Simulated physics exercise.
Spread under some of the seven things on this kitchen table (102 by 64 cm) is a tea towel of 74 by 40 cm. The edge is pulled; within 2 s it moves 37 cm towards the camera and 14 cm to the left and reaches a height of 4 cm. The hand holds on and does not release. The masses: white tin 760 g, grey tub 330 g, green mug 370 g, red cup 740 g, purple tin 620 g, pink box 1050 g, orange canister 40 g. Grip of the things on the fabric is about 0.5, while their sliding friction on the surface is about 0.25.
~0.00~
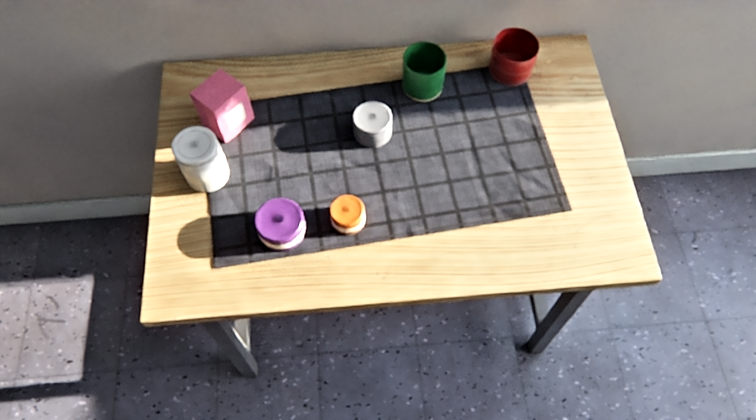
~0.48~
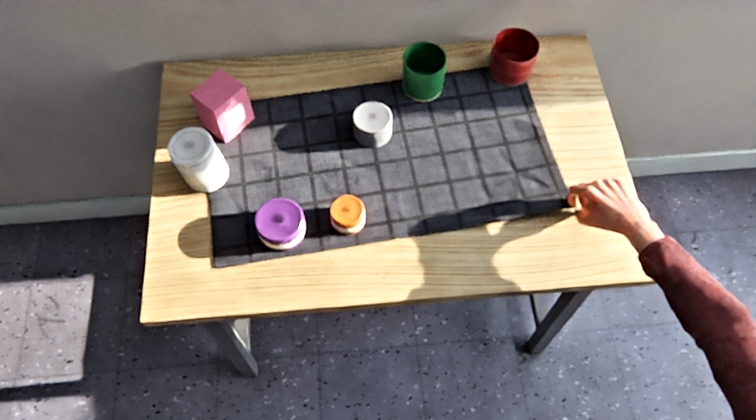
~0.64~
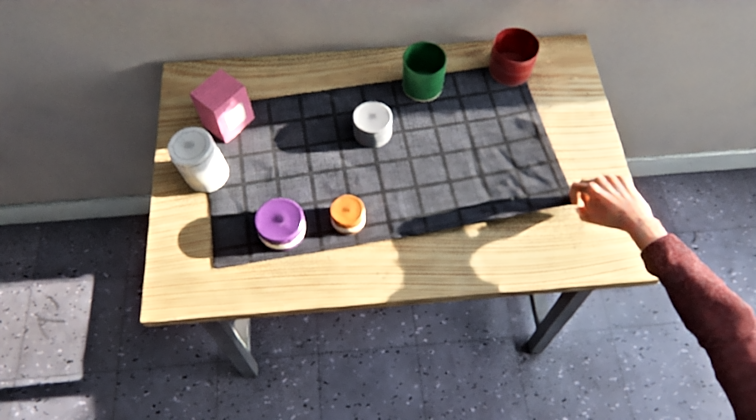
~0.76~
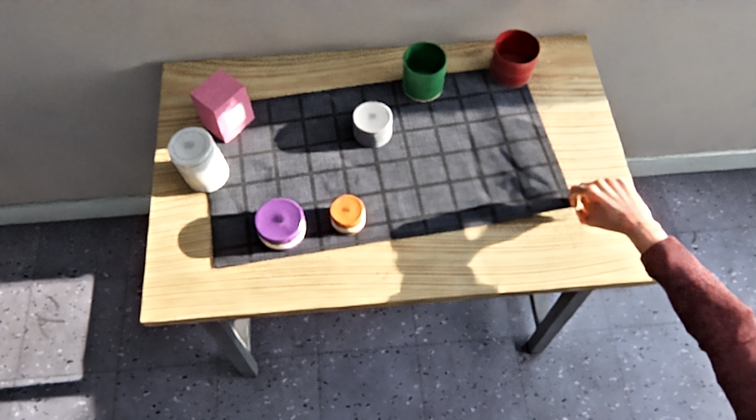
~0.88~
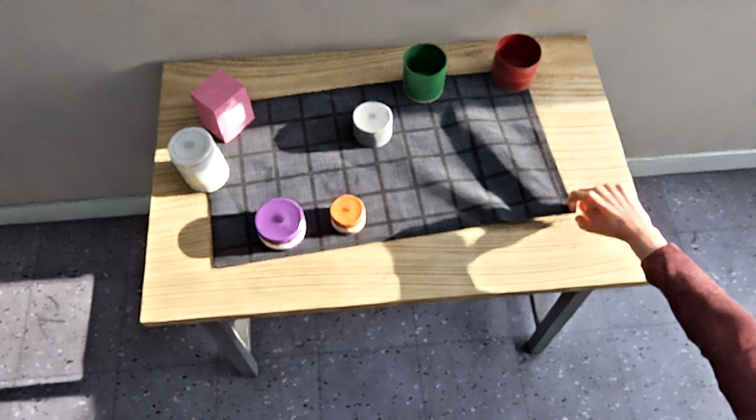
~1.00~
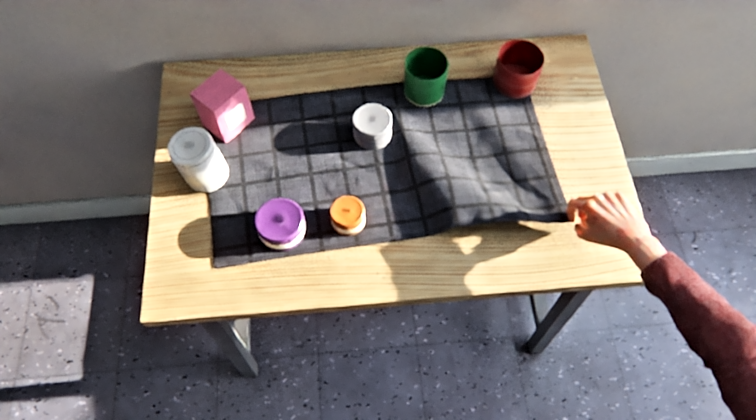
A hand in a dark red sleeve comes in from the right over a wooden kitchen table, seen from above by a still camera. On and around a dark checked tea towel are a pink box and white tin at left, purple tin and orange canister in front, grey tub mid-table, green mug and red cup behind. The hand grips the near right corner and pulls slightly, rippling the cloth and barely shifting the mug and cup.
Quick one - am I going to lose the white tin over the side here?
No, it stays on top.
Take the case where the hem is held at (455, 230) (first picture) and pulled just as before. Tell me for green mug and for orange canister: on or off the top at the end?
Result: Green mug keeps its place; orange canister leaves the top.
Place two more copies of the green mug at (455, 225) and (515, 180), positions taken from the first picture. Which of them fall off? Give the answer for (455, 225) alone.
Off the top.
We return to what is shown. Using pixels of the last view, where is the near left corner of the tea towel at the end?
Near (185, 259).
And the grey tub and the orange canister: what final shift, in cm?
Approx. final shift - grey tub: 25 cm; orange canister: 15 cm.
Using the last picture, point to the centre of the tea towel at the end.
The middle ends up near pixel (380, 246).
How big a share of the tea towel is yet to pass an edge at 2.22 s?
Some 85 in a hundred.
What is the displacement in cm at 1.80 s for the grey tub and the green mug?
About: Grey tub 15 cm, green mug 20 cm.
After 1.4 s, 100 % of the tea towel is still over the top; red cup 13 cm off its start, green mug 8 cm off its start, grey tub 6 cm off its start.
After 1.8 s, 95 % of the tea towel is still over the top; red cup 25 cm off its start, green mug 18 cm off its start, grey tub 13 cm off its start.
After 2.2 s, 85 % of the tea towel is still over the top; red cup 36 cm off its start at (559, 183), green mug 27 cm off its start at (461, 160), grey tub 20 cm off its start at (378, 199).
After 2.6 s, 80 % of the tea towel is still over the top; red cup 40 cm off its start, green mug 31 cm off its start, grey tub 25 cm off its start.
After 4.2 s, 80 % of the tea towel is still over the top; white tin on its side, 3 cm off its start at (187, 163), red cup 40 cm off its start at (563, 202), green mug 32 cm off its start at (472, 181), grey tub 27 cm off its start at (399, 228).
